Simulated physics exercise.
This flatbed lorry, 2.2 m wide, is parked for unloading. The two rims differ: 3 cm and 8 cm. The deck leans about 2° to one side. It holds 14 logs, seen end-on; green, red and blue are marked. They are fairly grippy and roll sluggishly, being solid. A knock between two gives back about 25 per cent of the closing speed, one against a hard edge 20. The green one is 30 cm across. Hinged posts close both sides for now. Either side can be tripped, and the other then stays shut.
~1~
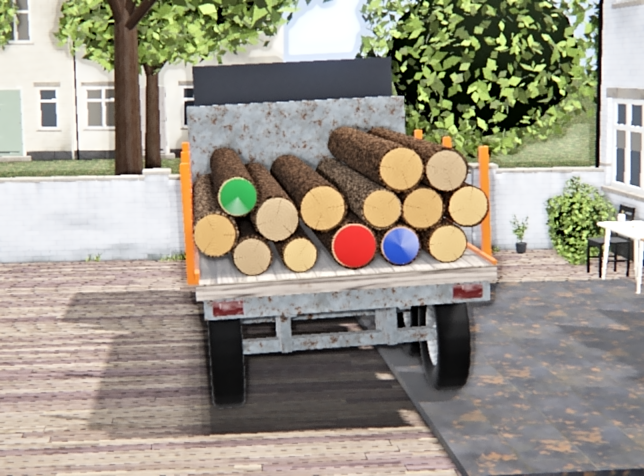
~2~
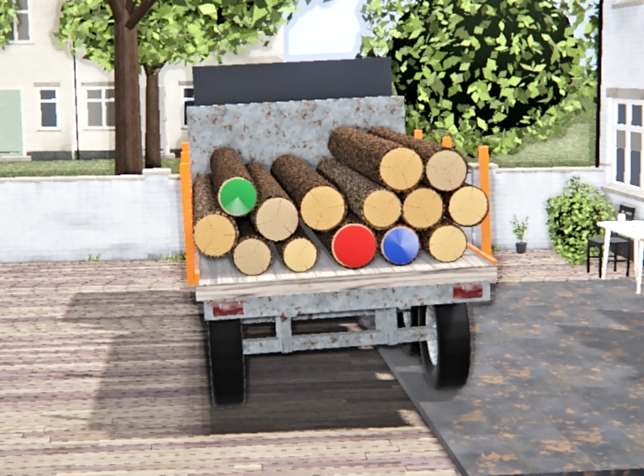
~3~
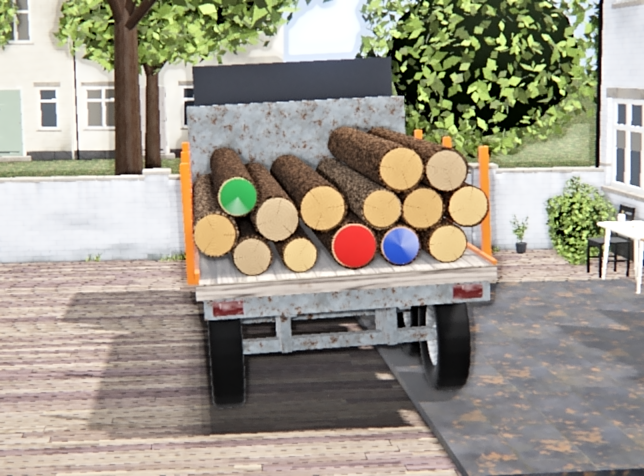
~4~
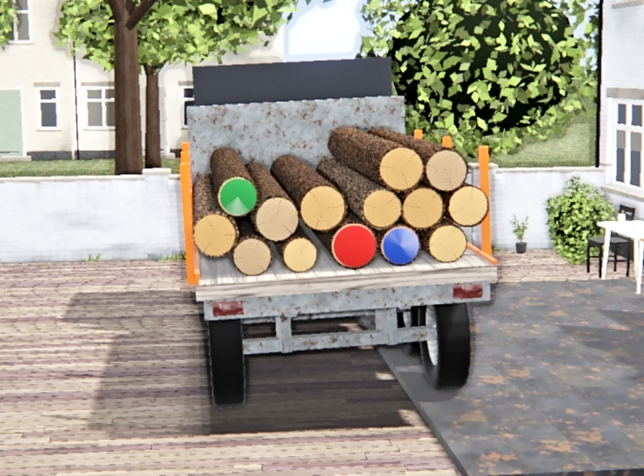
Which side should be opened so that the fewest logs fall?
Choose the left-hand side; it costs 0 where the other costs 2.
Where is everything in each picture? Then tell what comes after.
The first picture shows green (238, 196), red (354, 246), blue (401, 246); the deck slopes 2° down to the left; 5 of the 14 make up the bottom layer; all still.
The second picture shows green (238, 196), red (354, 246), blue (401, 246); rims, left 8 cm, right 3 cm; all still.
The third picture shows green (238, 196), red (354, 246), blue (401, 246); side tops at (184, 169) and (483, 152); nothing moves.
The fourth picture shows green (238, 196), red (354, 246), blue (401, 246); all still.
Side on the left freed, after 0.6 s, green is up on others, 30 cm from the left edge; red is on the deck, 100 cm from the right edge; blue is on the deck, 70 cm from the right edge; 0 gone from the deck.
Side on the left freed, at the end, green is up on others, 30 cm from the left edge; red is on the deck, 100 cm from the right edge; blue is on the deck, 70 cm from the right edge; 0 gone from the deck.
Side on the right freed, after 1.1 s, green is up on others, 35 cm from the left edge; red is on the deck, 100 cm from the right edge; blue is on the deck, 70 cm from the right edge; 2 gone from the deck.
Side on the right freed, at the end, green is up on others, 35 cm from the left edge; red is on the deck, 100 cm from the right edge; blue is on the deck, 70 cm from the right edge; 2 gone from the deck.
